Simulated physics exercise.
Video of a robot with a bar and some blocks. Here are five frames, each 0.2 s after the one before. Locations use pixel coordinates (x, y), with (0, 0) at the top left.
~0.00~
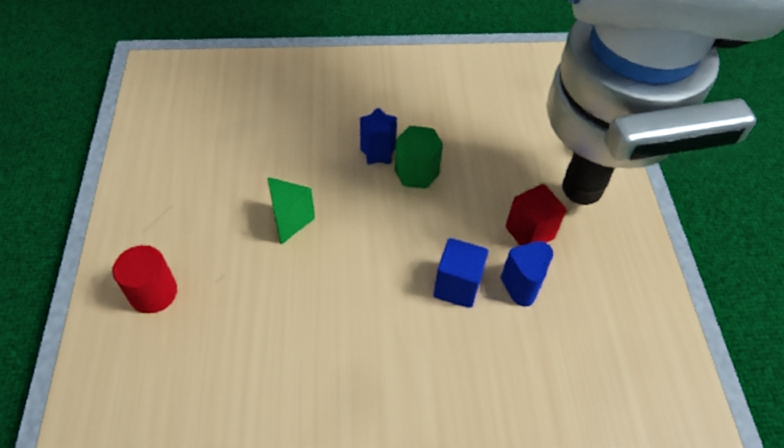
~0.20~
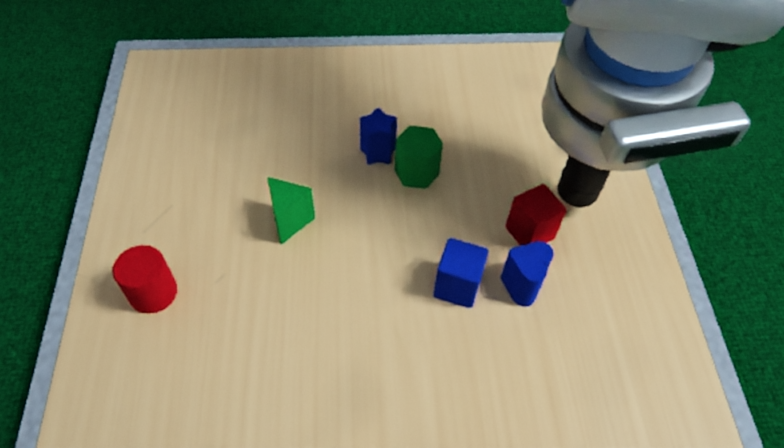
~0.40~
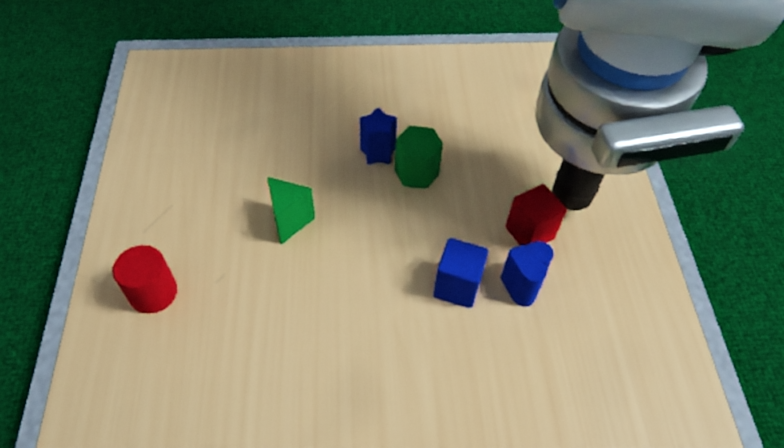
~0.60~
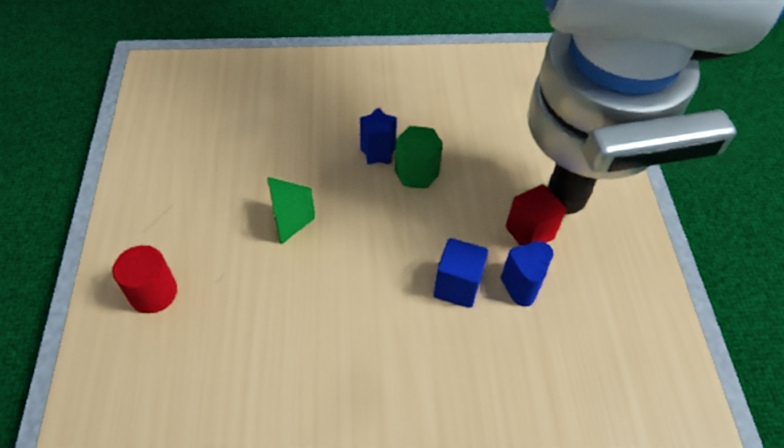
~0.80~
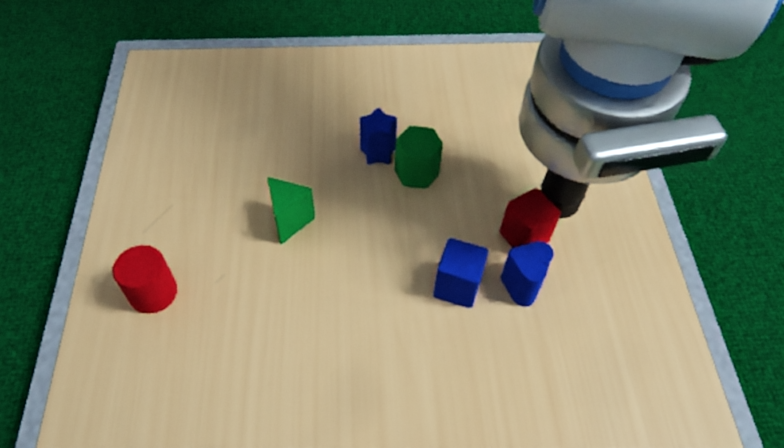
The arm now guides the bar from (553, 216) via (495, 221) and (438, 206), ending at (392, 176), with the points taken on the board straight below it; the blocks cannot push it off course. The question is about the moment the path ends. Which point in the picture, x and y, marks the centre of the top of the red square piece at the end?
Near (496, 225).
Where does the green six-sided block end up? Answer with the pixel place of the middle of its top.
The top centre is at (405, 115).
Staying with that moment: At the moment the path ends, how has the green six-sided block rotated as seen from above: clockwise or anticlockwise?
Watching from overhead, you'd notice the green six-sided block rotating clockwise.
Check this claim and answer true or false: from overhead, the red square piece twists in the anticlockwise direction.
Verdict: True.
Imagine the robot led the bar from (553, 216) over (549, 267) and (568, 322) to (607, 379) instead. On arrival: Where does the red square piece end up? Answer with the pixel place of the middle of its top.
Just about (516, 227).
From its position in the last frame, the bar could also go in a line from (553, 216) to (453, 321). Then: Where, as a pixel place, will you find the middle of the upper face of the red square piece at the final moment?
Put as a pixel place, it's (414, 311).
What follows on the original path. One third of the way, bar (498, 207); red square piece (496, 225), turned 50° anticlockwise.
Two thirds of the way, bar (439, 192); red square piece (496, 225), turned 50° anticlockwise.
At the end, bar (393, 162); blue star block (368, 114), turned 20° anticlockwise; green six-sided block (405, 115), turned 70° clockwise; blue heart-shaped block not moved; red square piece (496, 225), turned 50° anticlockwise.
